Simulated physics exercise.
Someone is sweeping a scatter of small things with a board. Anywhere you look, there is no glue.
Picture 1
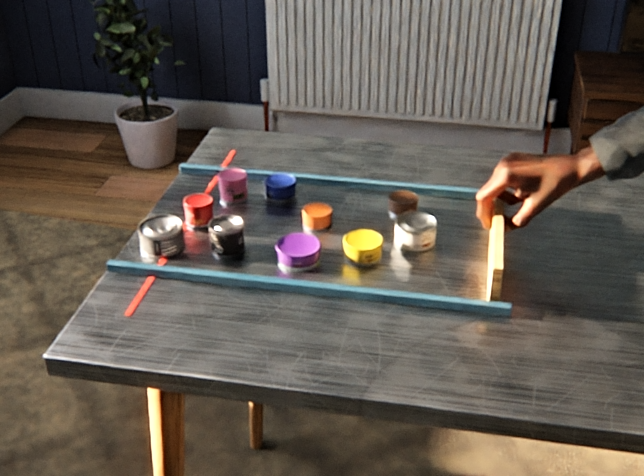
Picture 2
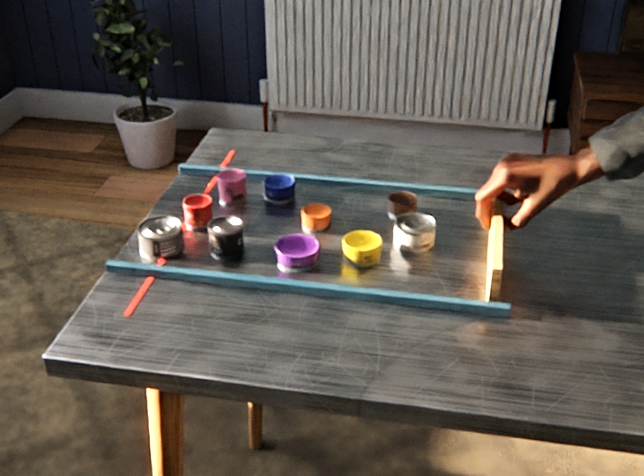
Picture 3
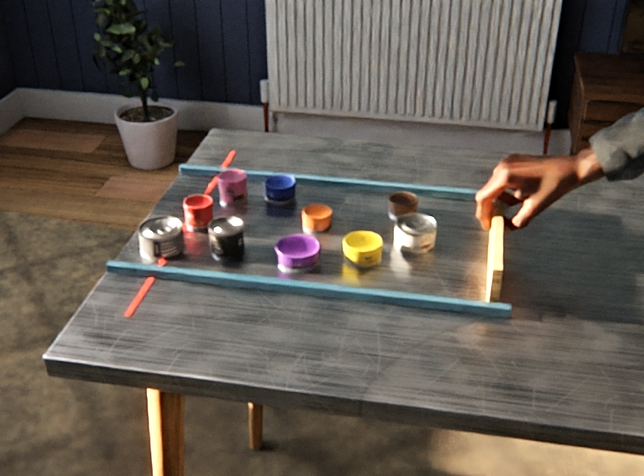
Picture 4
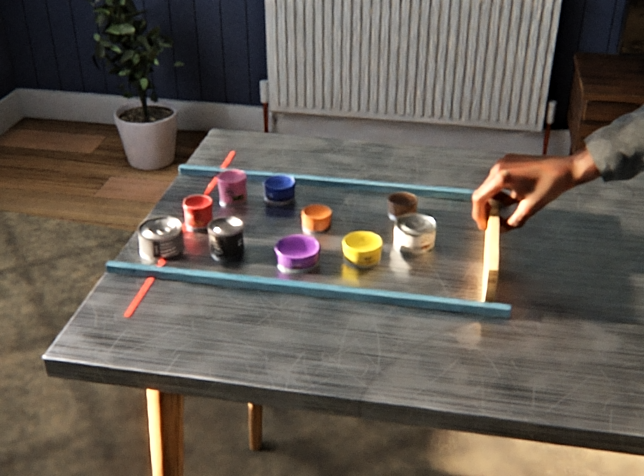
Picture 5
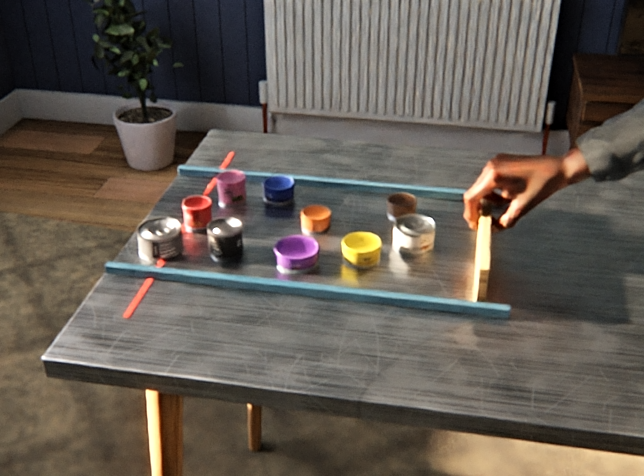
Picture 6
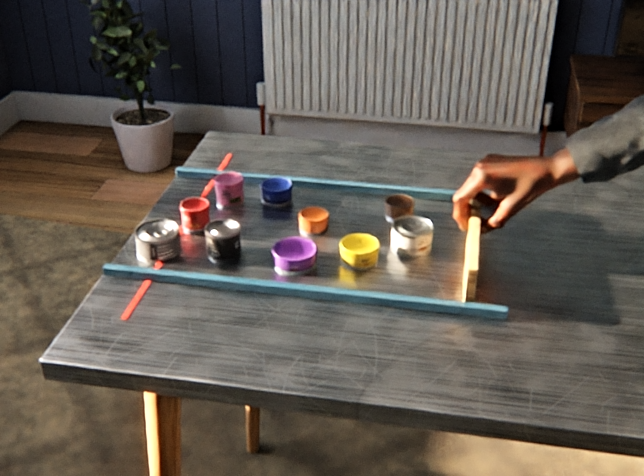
A hand sliding a wooden board slightly left between two blue strips on a table, while the scattered colourful pots stay put.
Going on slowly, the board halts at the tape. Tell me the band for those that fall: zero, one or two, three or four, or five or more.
Pushes off three or four.
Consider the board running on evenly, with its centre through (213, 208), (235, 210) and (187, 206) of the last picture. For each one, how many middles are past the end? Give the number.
Result per place: 1; 0; 4.
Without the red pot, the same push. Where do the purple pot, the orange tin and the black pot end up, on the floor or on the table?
Purple pot still up, orange tin still up, black pot down.
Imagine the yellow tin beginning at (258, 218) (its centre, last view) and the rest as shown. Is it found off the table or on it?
From that start the object does not stay.
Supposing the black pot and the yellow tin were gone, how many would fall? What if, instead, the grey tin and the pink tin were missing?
That makes 2 fallen, then 2 fallen in the other try.
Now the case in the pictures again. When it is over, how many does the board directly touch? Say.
The count is 4.
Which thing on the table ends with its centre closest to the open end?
That's the blue pot.
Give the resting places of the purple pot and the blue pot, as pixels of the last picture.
Look around (138, 255) for the first and around (174, 177) for the second.
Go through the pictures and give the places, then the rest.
Grey tin (162, 237); red pot (199, 211); pink tin (233, 186); board (497, 231); tape (189, 220), in the first frame.
Red pot (198, 211); purple pot (298, 253), in the second frame.
Pink tin (233, 188); brown tin (403, 205), in the third frame.
Grey tin (161, 238); yellow tin (362, 249), in the fourth frame.
Red pot (198, 213); black pot (226, 239), in the fifth frame.
Grey tin (158, 240); red pot (196, 215); pink tin (230, 190); board (474, 233); tape (186, 223), in the sixth frame.
Soon after, none off yet; grey tin at rest near (158, 240); red pot at rest near (196, 215); pink tin at rest near (230, 190).
Then, none off yet; grey tin moved about its own width near (129, 241); red pot moved a little near (181, 214); pink tin moved about its own width near (197, 188).
At rest, the number that fall off is three or four; fallen, black pot, pink tin, red pot and grey tin.
